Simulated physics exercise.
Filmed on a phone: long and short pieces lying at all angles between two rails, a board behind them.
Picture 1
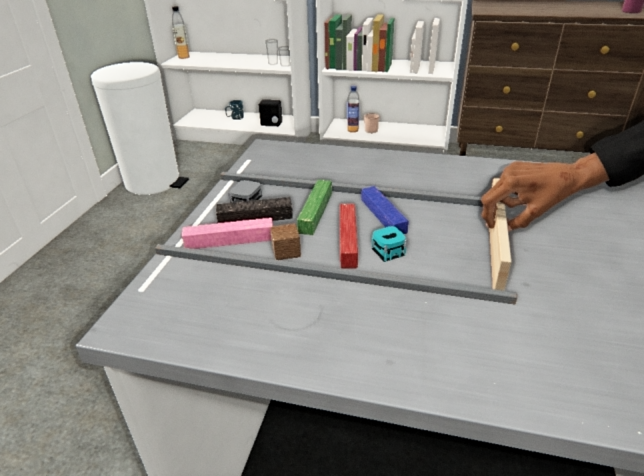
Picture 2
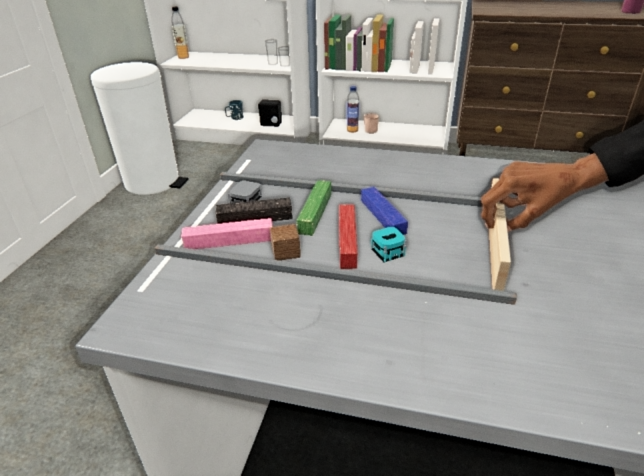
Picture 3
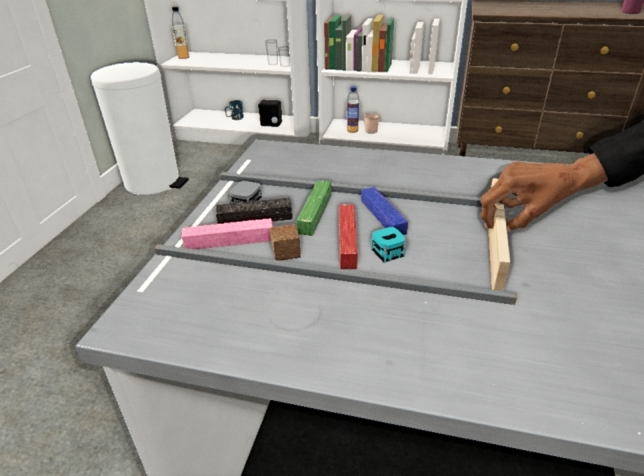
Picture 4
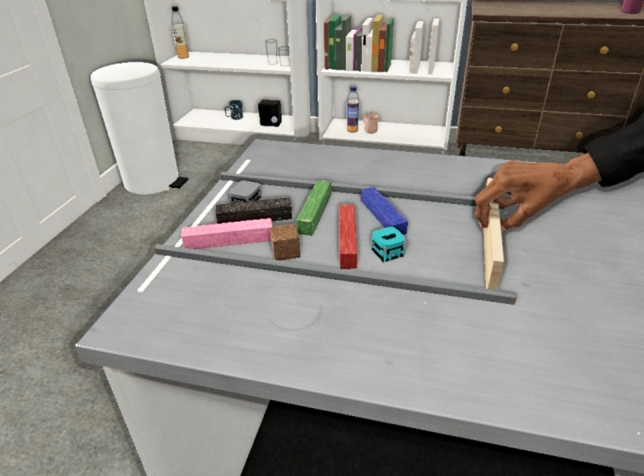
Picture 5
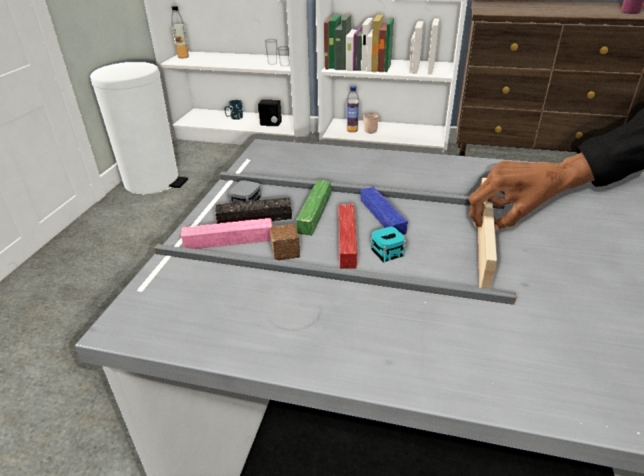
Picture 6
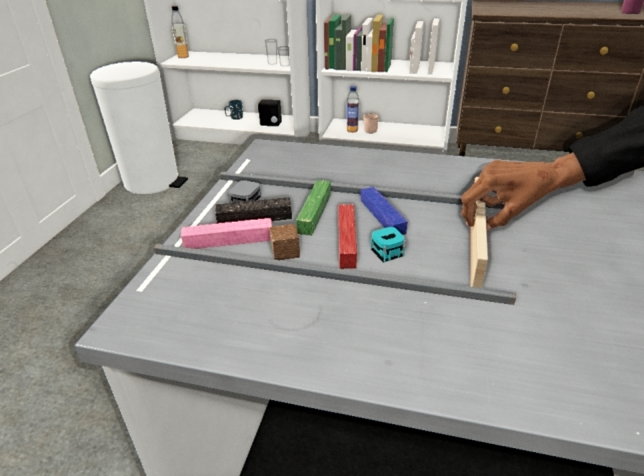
At the start, a hand at the right holds a pale wooden board upright across two grey rails on a table, with coloured bars and small blocks lying between them. The hand then slides the board a short way left, while the pieces stay still.
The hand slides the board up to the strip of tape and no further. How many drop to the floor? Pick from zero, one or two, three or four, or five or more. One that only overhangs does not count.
The number that fall off is five or more.
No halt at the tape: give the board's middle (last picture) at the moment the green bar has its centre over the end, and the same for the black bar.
About (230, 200), and (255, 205) for the other.
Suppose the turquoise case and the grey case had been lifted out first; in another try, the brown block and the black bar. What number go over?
Fallen: 5, and 4 in the other try.
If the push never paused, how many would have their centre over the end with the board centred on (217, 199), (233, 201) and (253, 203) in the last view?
It would be 6, 4 and 2.
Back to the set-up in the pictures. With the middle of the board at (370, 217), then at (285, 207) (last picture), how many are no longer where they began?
The counts are 3 and 8.
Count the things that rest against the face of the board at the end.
It touches 2.
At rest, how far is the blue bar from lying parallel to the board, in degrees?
Near 0 degrees.
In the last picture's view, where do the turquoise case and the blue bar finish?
Near (182, 216) and (211, 191).
Soon after, none off yet; grey case at rest near (245, 195); pink bar at rest near (228, 234); black bar at rest near (254, 212).
After that, none off yet; grey case moving near (244, 193); pink bar displaced a little near (216, 232); black bar displaced a little near (226, 209).
And then, none off yet; grey case displaced well along near (215, 180); pink bar tilting well over near (154, 244); black bar tilting well over near (180, 217).
In the end, the number that fall off is five or more; gone, red bar, green bar, brown block, black bar, pink bar and grey case.
